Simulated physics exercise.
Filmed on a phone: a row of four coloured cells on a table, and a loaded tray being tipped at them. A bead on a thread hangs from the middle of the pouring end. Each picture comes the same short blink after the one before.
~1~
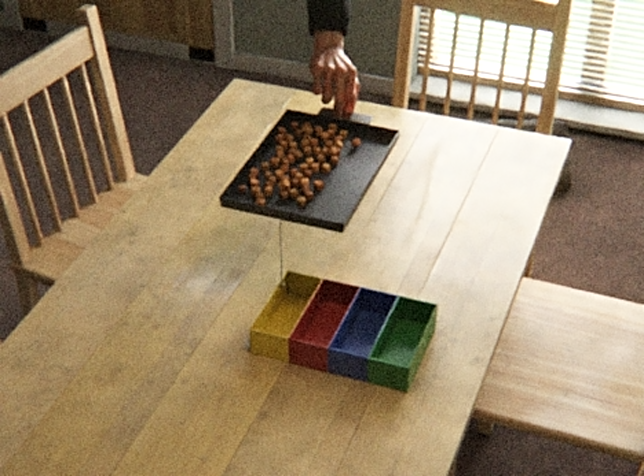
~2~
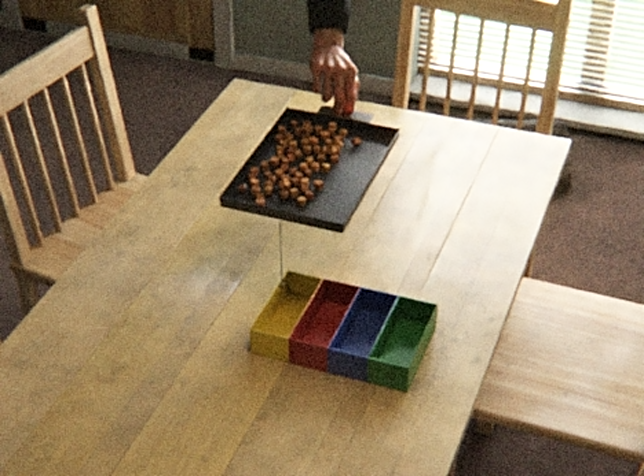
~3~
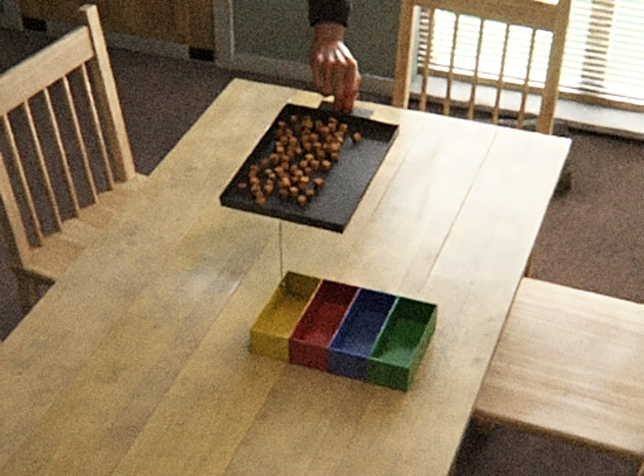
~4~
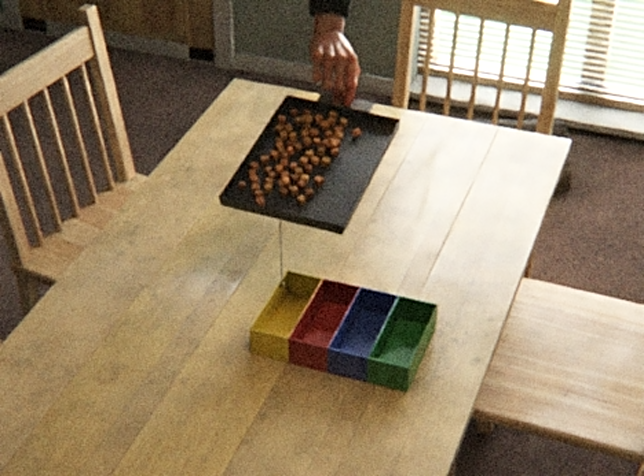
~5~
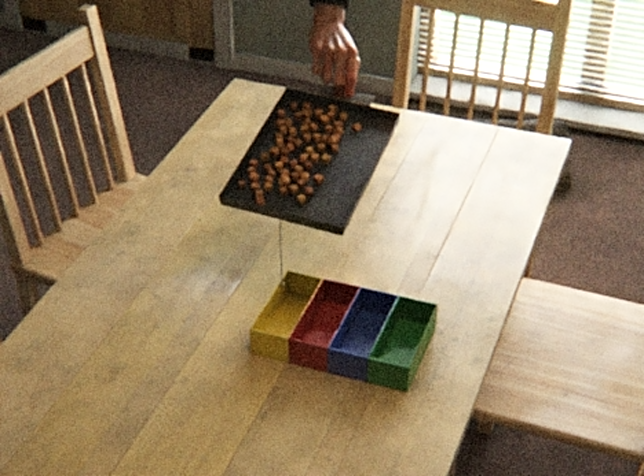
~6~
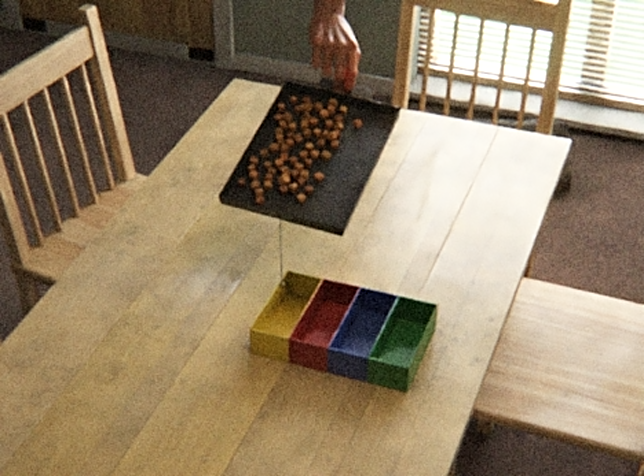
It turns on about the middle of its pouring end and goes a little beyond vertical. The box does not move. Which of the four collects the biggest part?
The red one ends fullest.
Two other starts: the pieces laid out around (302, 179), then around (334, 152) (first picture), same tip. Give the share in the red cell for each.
First some 30, then 50 per cent.
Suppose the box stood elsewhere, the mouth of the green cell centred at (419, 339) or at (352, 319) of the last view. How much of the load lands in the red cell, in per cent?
In turn 30 and 20 in a hundred.
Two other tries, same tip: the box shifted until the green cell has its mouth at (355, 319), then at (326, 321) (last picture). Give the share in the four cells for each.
About 70 and 80 per cent.
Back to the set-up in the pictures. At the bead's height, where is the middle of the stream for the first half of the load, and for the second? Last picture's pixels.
Around (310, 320) and then (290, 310).
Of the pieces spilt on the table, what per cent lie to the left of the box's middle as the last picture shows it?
Near 100 %.
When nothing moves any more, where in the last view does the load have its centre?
Close to (308, 349).
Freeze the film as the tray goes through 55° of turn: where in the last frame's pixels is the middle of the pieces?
At about (301, 200).
Just after the last frame, tray tipped steeply; almost all on the tray; just a few in the blue cell; just a few in the red cell; just a few falling or outside the box.
A moment on, tray tipped right over; almost all on the tray; about a tenth in the blue cell; just a few in the red cell; just a few falling or outside the box.
Further on, tray tipped past a quarter turn; roughly a third in the red cell; roughly a quarter in the yellow cell; about a tenth in the blue cell; roughly a third falling or outside the box.
When it is over, tray tipped past a quarter turn; roughly a third in the red cell; roughly a quarter in the yellow cell; about a tenth in the blue cell; not one in the green cell; roughly a third outside the box.
